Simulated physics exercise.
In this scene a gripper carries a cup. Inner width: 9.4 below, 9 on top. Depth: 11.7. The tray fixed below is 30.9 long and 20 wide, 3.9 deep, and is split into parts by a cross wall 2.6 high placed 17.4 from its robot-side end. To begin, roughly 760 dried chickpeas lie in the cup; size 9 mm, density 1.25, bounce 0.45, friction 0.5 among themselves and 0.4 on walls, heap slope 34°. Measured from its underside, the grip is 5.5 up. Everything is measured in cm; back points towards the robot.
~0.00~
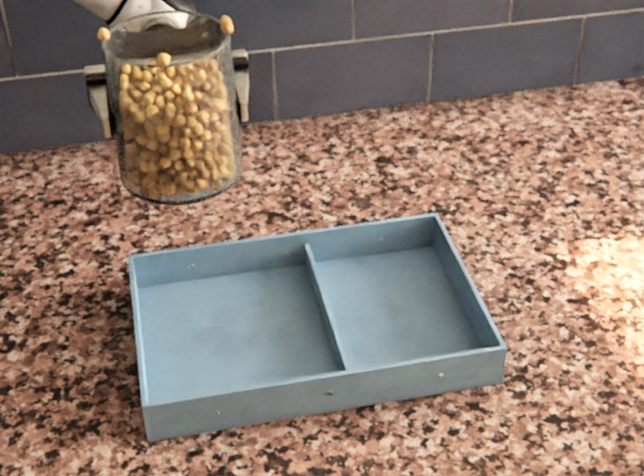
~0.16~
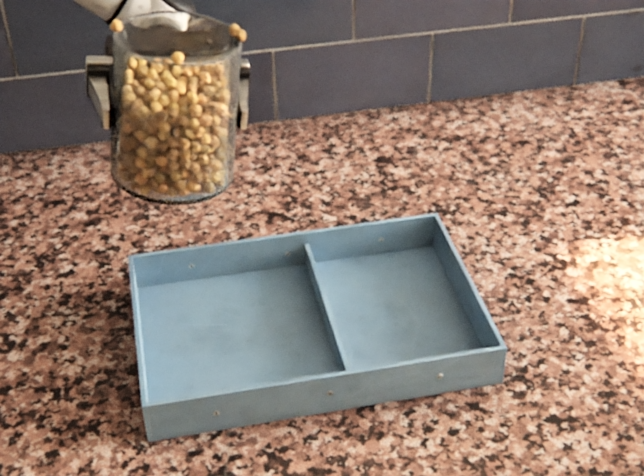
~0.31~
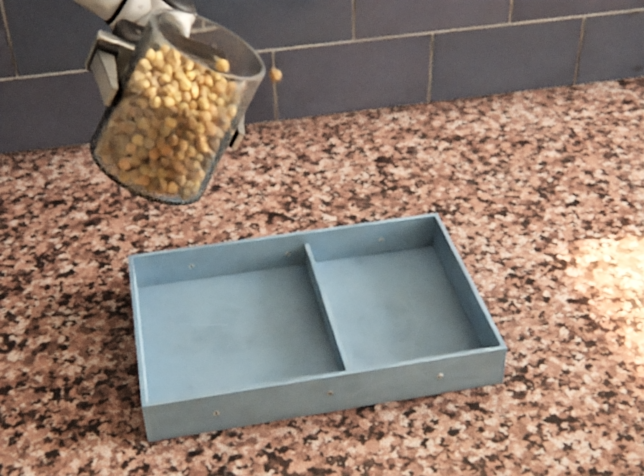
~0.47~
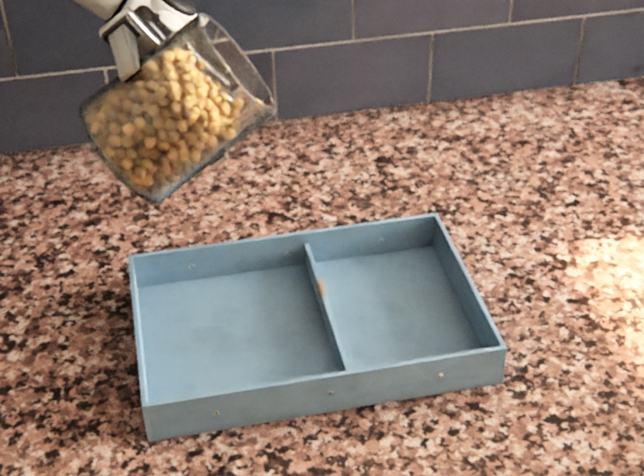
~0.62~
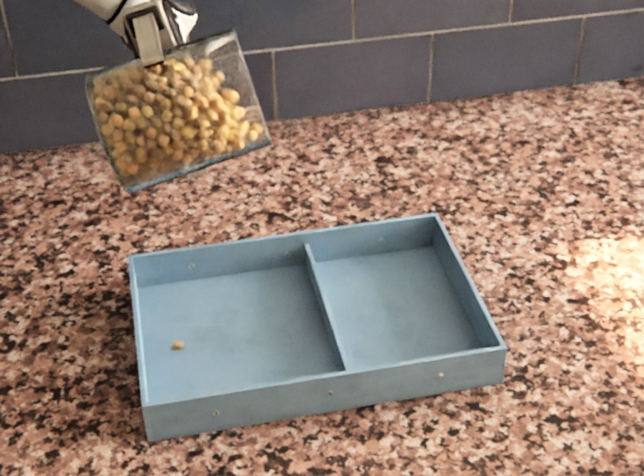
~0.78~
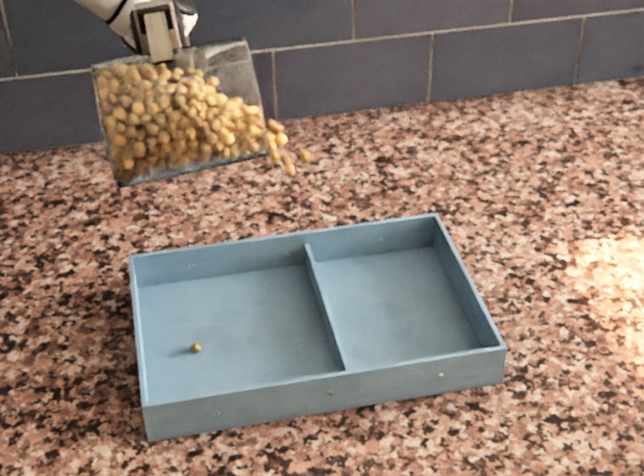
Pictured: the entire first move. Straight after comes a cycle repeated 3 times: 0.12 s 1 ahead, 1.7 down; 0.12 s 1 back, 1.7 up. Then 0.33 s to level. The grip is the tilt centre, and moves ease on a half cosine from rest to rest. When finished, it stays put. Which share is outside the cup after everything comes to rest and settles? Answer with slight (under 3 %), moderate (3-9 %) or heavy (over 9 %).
Heavy.
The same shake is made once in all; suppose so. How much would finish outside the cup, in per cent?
Estimate: Around 5 %.
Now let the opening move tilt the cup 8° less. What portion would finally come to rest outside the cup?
Some 0 %.
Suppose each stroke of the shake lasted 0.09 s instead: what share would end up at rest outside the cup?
Roughly 15 in a hundred.
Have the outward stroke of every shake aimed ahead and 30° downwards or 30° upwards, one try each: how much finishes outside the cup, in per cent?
First try about 25 %, second try about 35 %.
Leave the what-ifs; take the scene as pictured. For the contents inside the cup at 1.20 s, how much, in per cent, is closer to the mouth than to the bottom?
Roughly 35 %.
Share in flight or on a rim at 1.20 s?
2 %.
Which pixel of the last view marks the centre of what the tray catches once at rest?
I'd say somewhere near (319, 329) in the final view.
By 1.20 s, tilted 85° forward, highest piece 28 above the table; 698 in the cup, 25 in the far-side part, 18 in the robot-side part, 14 in flight or on a rim.
By 1.62 s, tilted 60° forward, highest piece 27 above the table; 666 in the cup, 48 in the robot-side part, 37 in the far-side part, 4 in flight or on a rim.
By 2.03 s, level, highest piece 29 above the table; 663 in the cup, 51 in the robot-side part, 41 in the far-side part.
By 3.08 s, level, highest piece 29 above the table; 663 in the cup, 51 in the robot-side part, 41 in the far-side part.
Final count, 663 in the cup, 51 in the robot-side part, 41 in the far-side part. That is 12 % outside the cup.
